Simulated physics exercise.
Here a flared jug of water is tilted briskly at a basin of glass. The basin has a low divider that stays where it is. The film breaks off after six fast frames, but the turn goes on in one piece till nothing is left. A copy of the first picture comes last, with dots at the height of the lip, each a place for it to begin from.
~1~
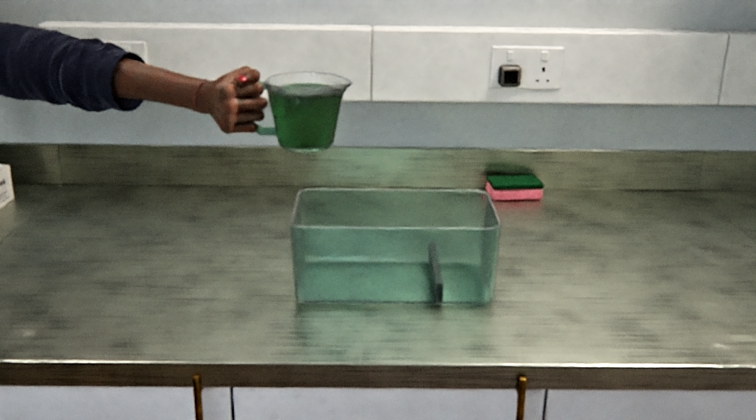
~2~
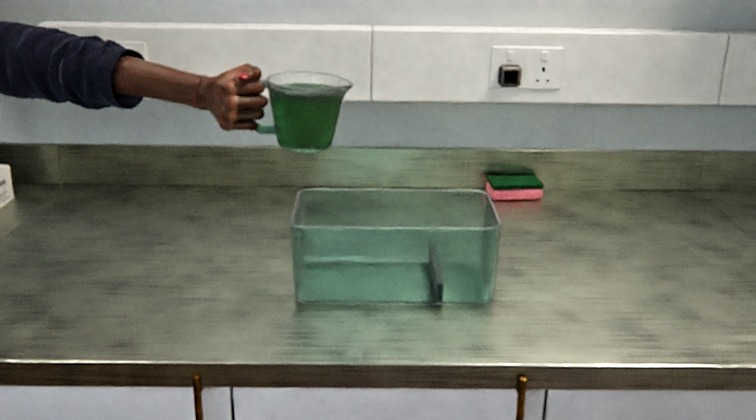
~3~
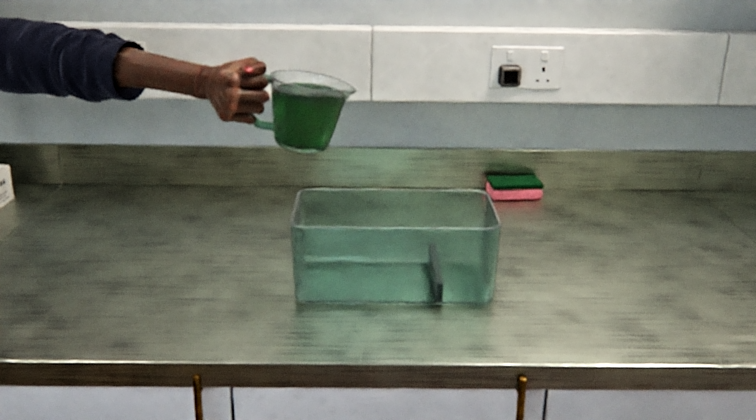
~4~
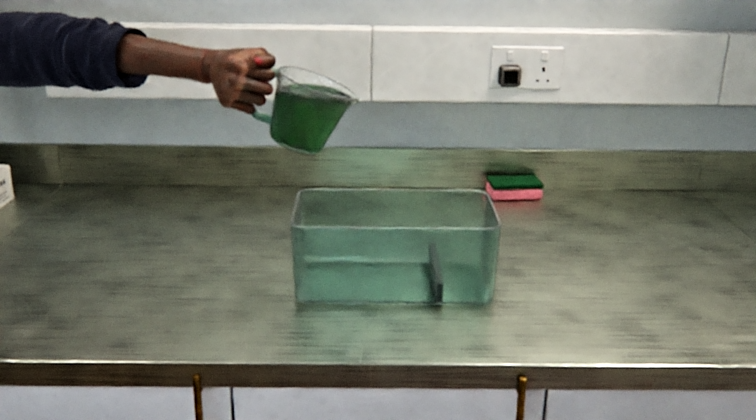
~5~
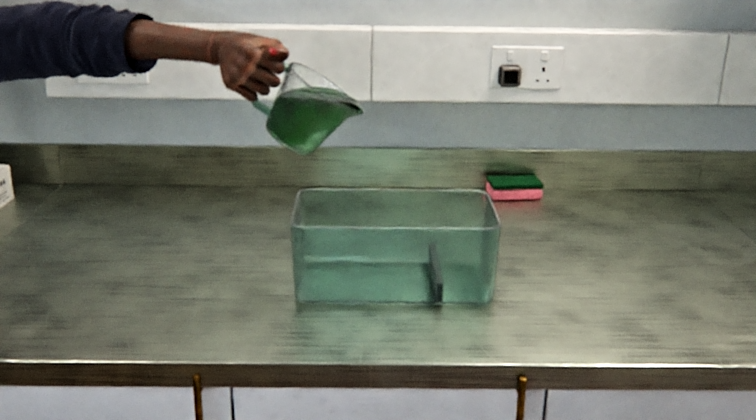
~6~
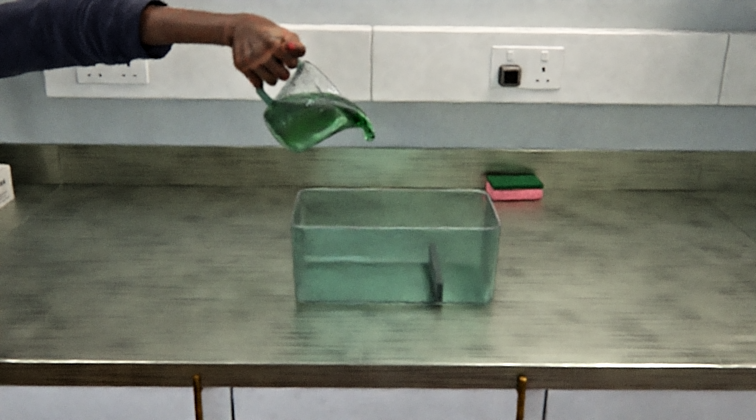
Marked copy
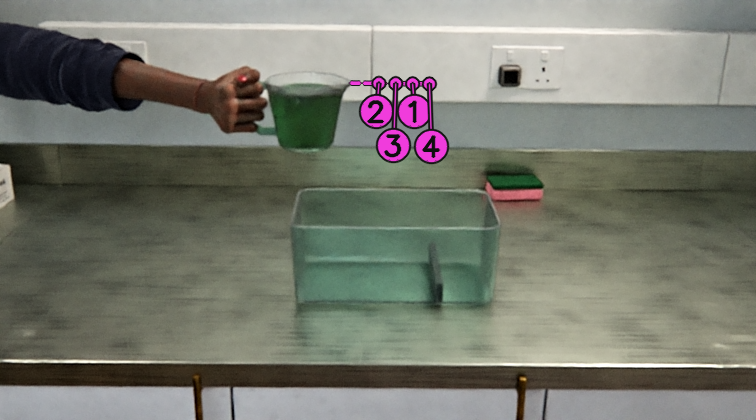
We see a hand at the left holding a flared jug of green liquid above a glass basin on a metal counter, first upright, then tilting it briskly to the right until liquid comes over the lip.
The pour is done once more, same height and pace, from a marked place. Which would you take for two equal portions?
1 is best.
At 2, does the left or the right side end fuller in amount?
The left side.
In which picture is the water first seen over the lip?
In picture 5.
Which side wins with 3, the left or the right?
The left side.
In magenta, 1 at (412, 83); 2 at (378, 83); 3 at (395, 83); 4 at (429, 84).
With 1, about 48 % ends left of the wall and 50 % right of it.
With 2, about 81 % ends left of the wall and 15 % right of it; 5 % is lost outside.
With 3, about 72 % ends left of the wall and 25 % right of it.
With 4, about 36 % ends left of the wall and 60 % right of it; 4 % is lost outside.
